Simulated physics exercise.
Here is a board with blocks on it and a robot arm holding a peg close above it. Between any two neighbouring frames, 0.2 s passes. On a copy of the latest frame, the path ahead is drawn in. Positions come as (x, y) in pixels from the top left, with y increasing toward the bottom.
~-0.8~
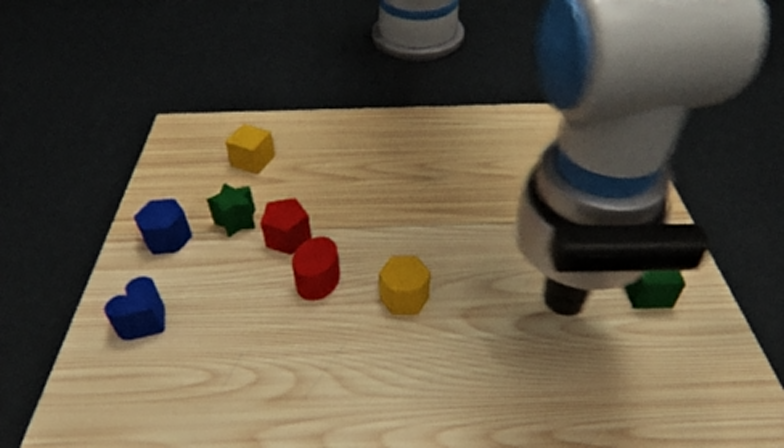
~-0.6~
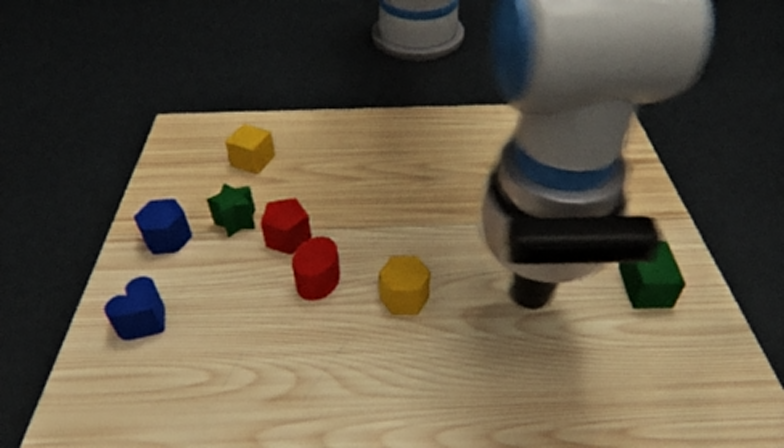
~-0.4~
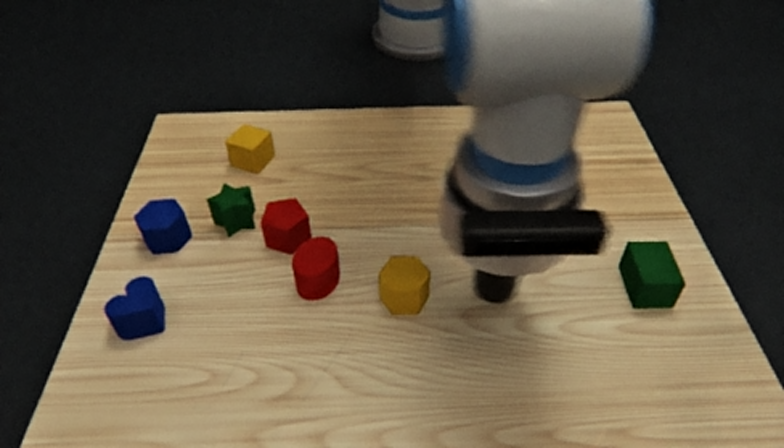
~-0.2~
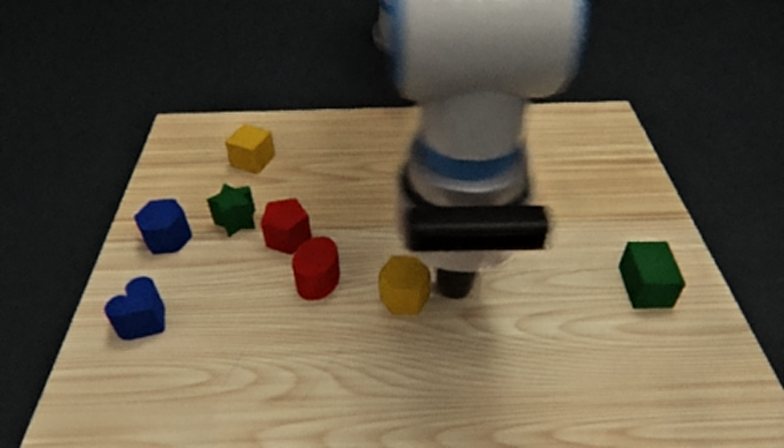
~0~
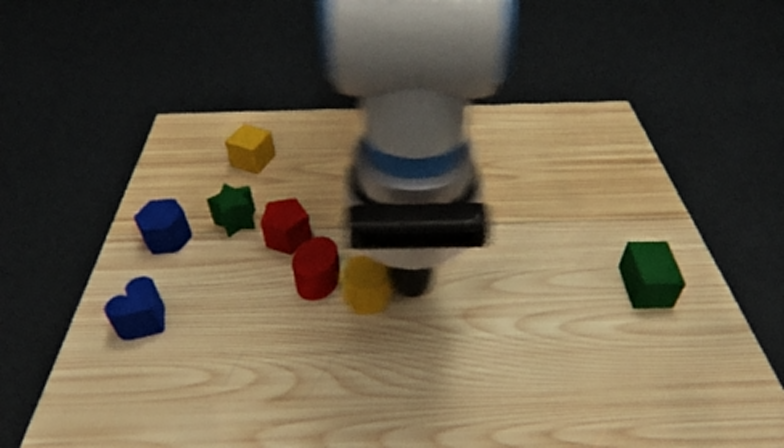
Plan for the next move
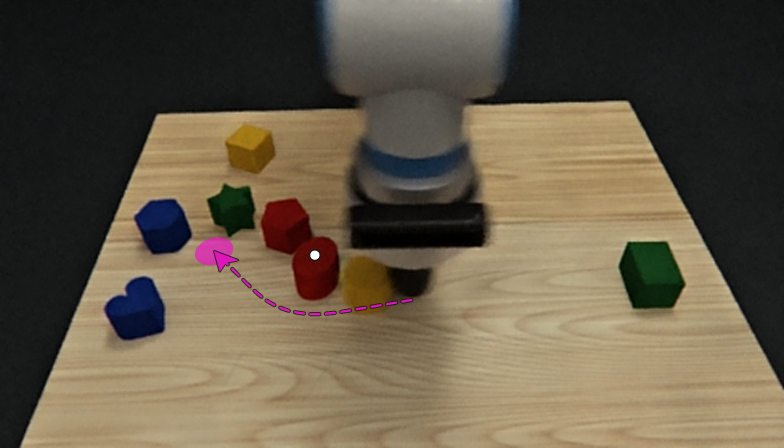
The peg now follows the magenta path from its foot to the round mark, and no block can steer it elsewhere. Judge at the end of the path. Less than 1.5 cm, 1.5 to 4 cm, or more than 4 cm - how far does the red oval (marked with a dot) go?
It's set to move over 4 cm.
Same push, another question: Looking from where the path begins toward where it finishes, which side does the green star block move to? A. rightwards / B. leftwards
It's A.
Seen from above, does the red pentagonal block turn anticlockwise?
No.
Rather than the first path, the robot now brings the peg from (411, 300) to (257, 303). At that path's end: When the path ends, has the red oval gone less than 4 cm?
No.
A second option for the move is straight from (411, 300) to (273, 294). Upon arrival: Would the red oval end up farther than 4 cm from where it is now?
It seems so.
The drawn path runs from (411, 300) by way of (330, 313) and (258, 294) to (214, 251); the dot is on the red oval.
On the path given first. One third of the way, peg (326, 296); red pentagonal block (281, 210); red oval (269, 244), turned 40° clockwise; yellow six-sided block (283, 275), turned 25° clockwise.
Two thirds of the way, peg (253, 276); red pentagonal block (281, 209), turned 15° clockwise; red oval (248, 230), turned 105° clockwise; yellow six-sided block (213, 255), turned 30° clockwise.
At the end, peg (208, 233); blue six-sided block (149, 211), turned 25° clockwise; green star block (230, 179); red pentagonal block (282, 204), turned 40° clockwise; red oval (238, 204), turned 140° clockwise; yellow six-sided block (164, 238), turned 45° anticlockwise.
